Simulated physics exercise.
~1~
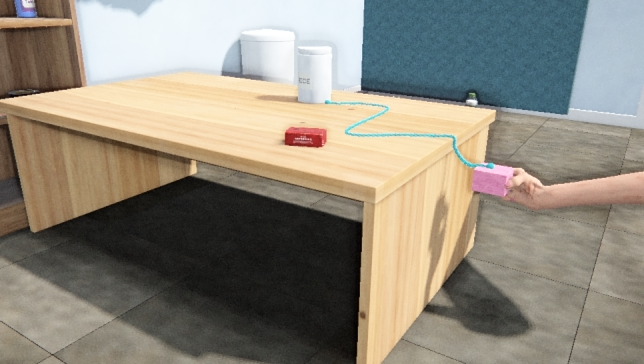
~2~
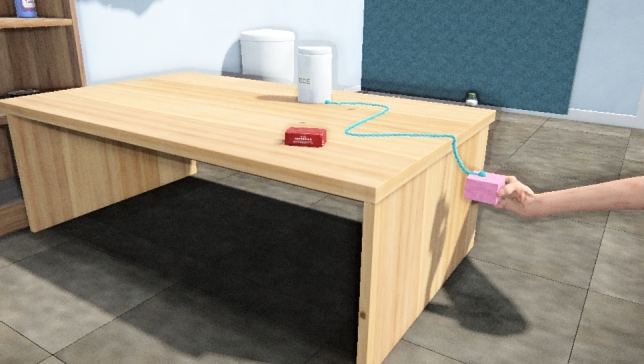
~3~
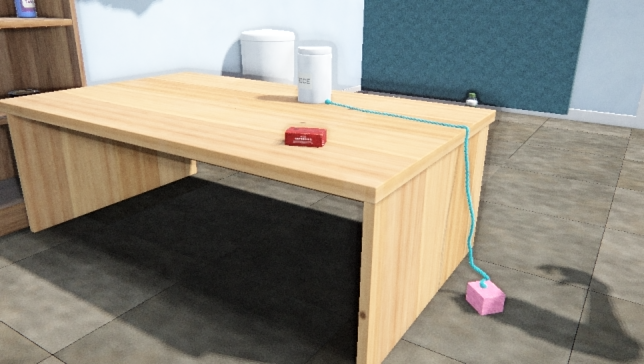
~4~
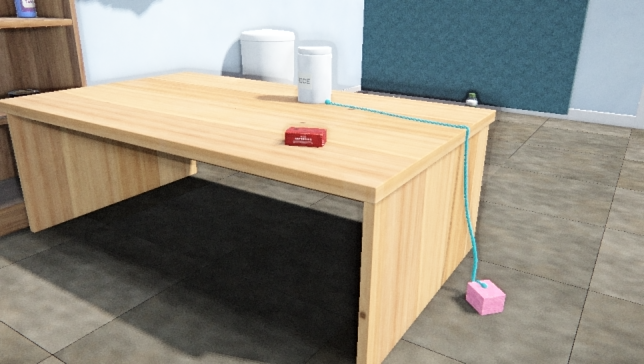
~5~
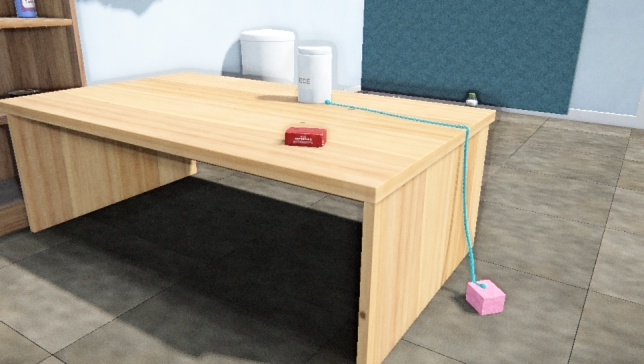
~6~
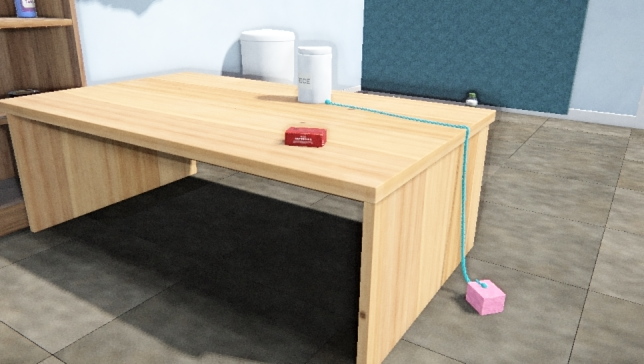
To begin with, a hand at the right holds a pink block just off the end of a wooden desk, with a slack blue cord winding from it across the top to the base of a white canister. The hand shifts the block slightly left and down. It then lets go and draws back, and the block drops to the tiled floor. The cord straightens across the desktop and hangs over the edge. At the end, the block rests on the floor, while the canister and a small red box remain in place on the desk.
